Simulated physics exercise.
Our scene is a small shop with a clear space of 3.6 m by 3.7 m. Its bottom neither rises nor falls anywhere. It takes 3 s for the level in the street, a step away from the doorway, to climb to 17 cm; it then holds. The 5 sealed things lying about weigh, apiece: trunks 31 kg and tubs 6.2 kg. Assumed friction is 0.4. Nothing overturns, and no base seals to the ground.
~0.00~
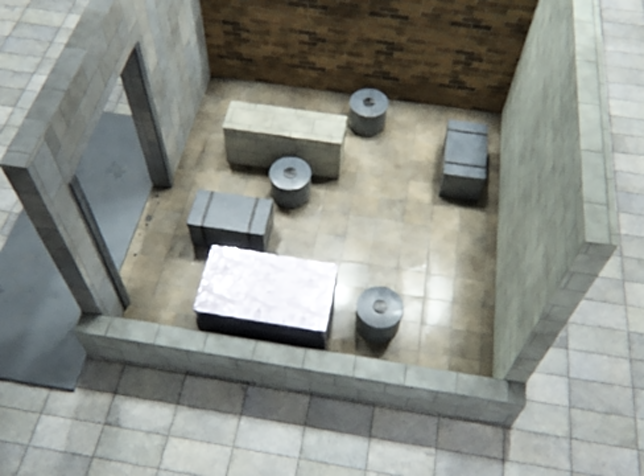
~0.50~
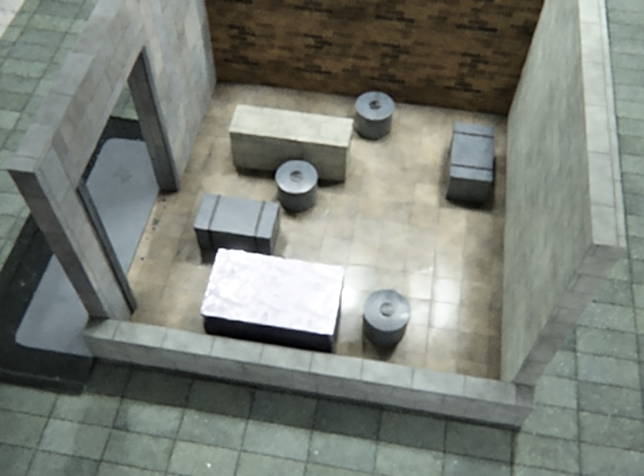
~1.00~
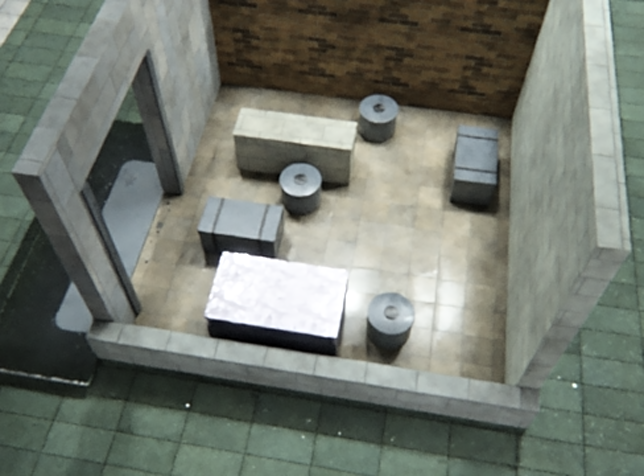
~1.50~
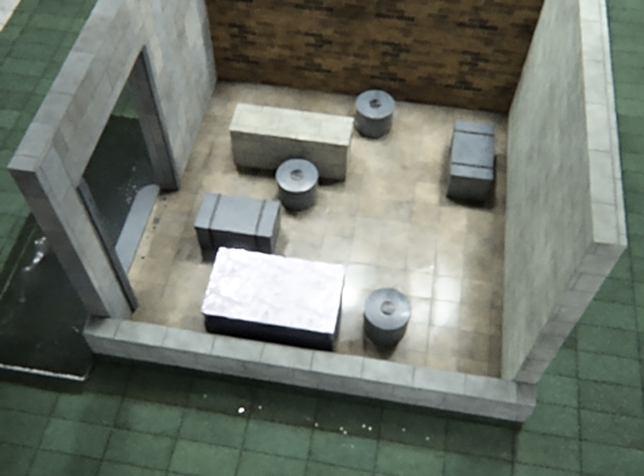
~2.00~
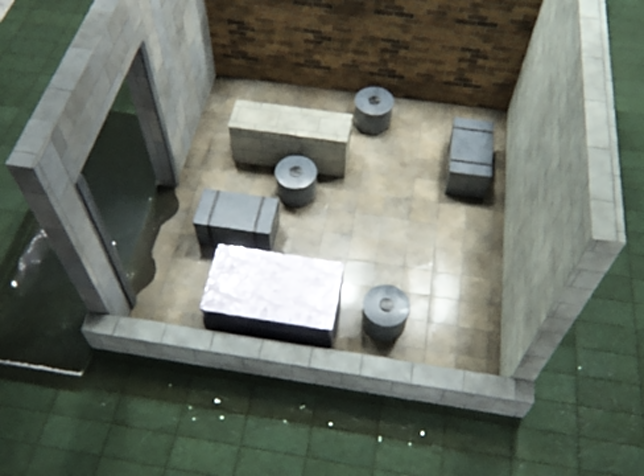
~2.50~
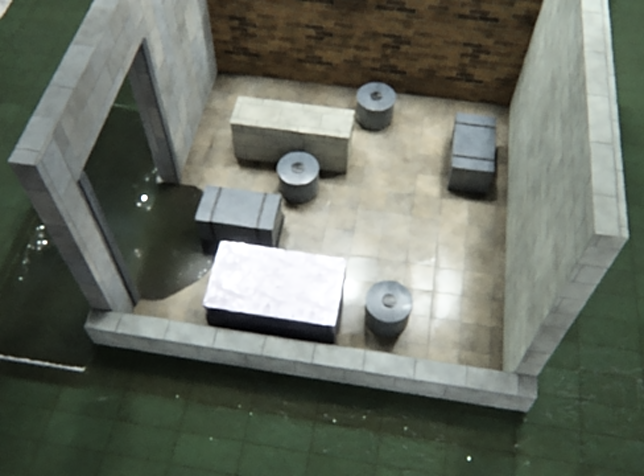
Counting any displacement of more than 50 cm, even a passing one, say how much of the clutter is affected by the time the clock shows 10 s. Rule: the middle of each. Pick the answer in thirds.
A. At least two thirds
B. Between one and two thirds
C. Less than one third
(B) Between one and two thirds.
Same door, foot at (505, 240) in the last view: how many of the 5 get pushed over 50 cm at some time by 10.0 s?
Result: 3 of them.
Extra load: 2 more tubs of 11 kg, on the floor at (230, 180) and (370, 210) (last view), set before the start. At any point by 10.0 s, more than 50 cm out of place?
Well, the first one stays inside the mark, and the second tops the mark.
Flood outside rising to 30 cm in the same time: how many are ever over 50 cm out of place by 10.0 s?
Result: 5.
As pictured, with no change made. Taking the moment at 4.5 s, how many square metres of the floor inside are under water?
Around 5.5 m2 of it.
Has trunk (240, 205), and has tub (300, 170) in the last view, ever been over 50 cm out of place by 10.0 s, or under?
Beyond, beyond.
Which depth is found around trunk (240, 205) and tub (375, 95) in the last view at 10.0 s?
First roughly 11 cm, second roughly 4 cm.
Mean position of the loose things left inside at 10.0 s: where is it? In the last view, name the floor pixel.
The centre sits near (425, 211).
After 3.5 s 0 of 5 are over 50 cm from their spots; 0 afloat.
After 4.5 s 0 of 5 are over 50 cm from their spots; 0 afloat.
After 7.0 s 2 of 5 are over 50 cm from their spots; 1 afloat.
After 10.0 s 2 of 5 are over 50 cm from their spots, and 2 have been at some point; 5 afloat.
